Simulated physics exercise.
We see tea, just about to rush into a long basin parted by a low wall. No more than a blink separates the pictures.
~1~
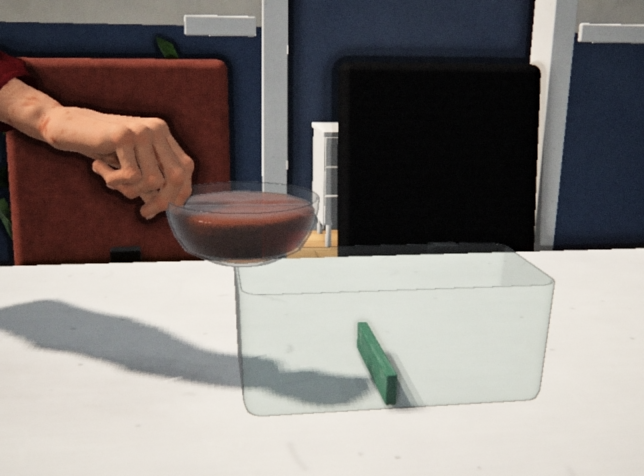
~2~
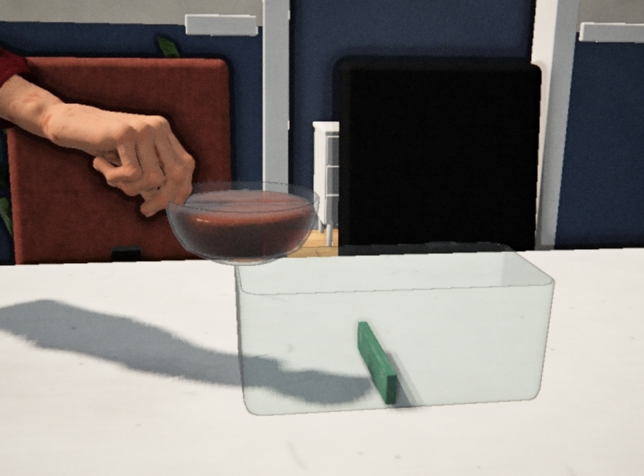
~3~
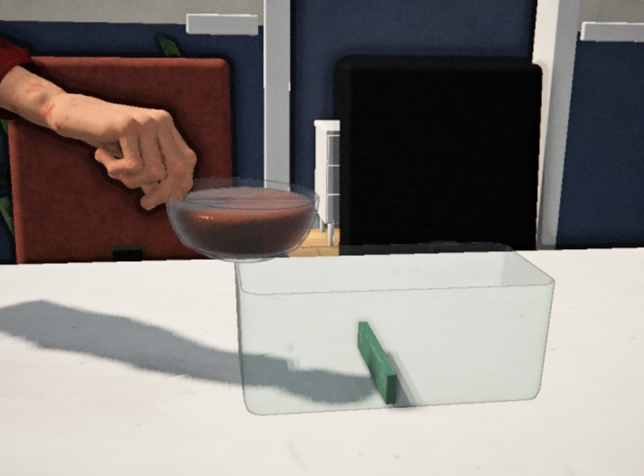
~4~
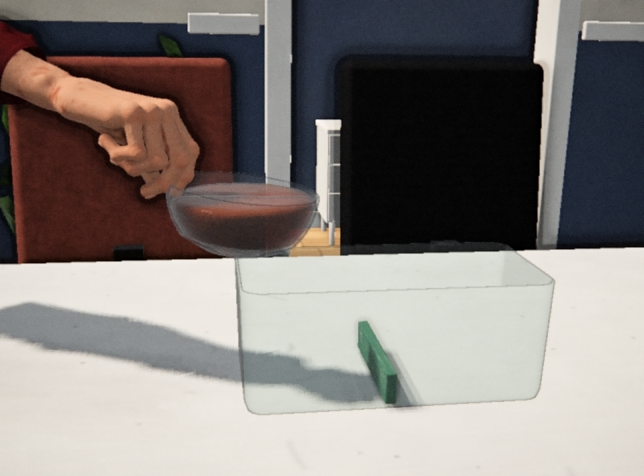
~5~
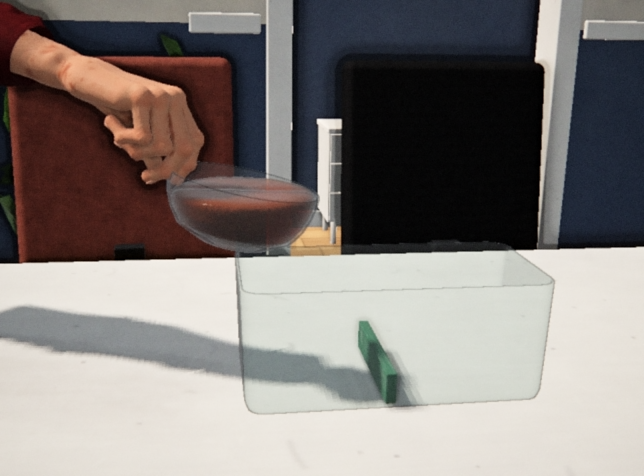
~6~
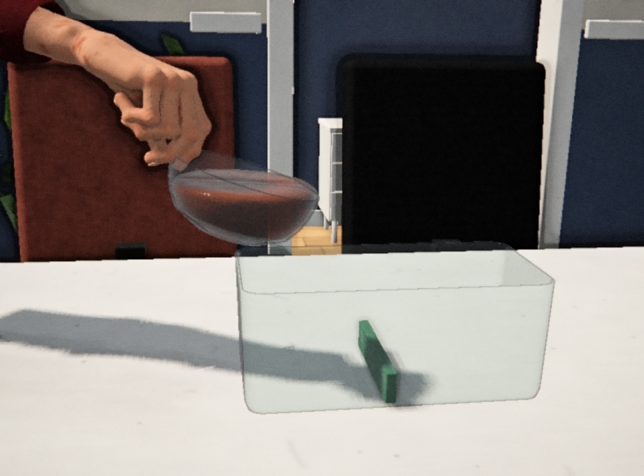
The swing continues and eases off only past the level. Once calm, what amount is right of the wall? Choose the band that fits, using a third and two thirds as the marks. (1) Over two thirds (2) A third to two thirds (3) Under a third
The answer is 1.
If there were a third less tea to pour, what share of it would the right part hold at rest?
Roughly 85 in a hundred.
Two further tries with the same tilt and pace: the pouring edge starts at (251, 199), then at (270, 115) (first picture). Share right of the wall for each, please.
Roughly 30 per cent, then roughly 70 per cent.
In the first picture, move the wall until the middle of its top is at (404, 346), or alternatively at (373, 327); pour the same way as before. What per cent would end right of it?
That'd be about 55 percent for the first and about 85 percent for the other.
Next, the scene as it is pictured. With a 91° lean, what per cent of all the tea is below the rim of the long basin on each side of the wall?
Roughly 5 % on the left side and 15 % on the right side.
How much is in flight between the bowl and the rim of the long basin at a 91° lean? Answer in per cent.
Estimated at 55 per cent or so.
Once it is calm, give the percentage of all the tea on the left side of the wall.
Around 25 %.
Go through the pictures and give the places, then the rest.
The first frame shows tilt 0°; pouring edge (317, 197); surface from (170, 207) to (314, 204); the long basin's rim runs from (237, 272) to (528, 264); the wall's top is at (376, 348).
The second frame shows tilt 1°; pouring edge (318, 197); surface from (169, 205) to (314, 203).
The third frame shows tilt 3°; pouring edge (318, 197); surface from (170, 202) to (314, 200).
The fourth frame shows tilt 7°; pouring edge (318, 197); surface from (170, 196) to (314, 196).
The fifth frame shows tilt 12°; pouring edge (318, 197); surface from (172, 189) to (316, 192).
The sixth frame shows tilt 18°; pouring edge (317, 197); surface from (173, 179) to (314, 190); 3 per cent is over the edge.
A moment on, the bowl is tipped on its side and 24 per cent is still to pour, 5 is left of the wall and 17 right of it.
Next, the bowl is tipped right over and 0 per cent is still to pour, 13 is left of the wall and 85 right of it.
Then the bowl is tipped right over and 0 per cent is still to pour, 23 is left of the wall and 75 right of it.
Later the bowl is tipped right over and 0 per cent is still to pour, 24 is left of the wall and 74 right of it.
Finally, 24 per cent lies left of the wall, 74 right of it and 2 outside.
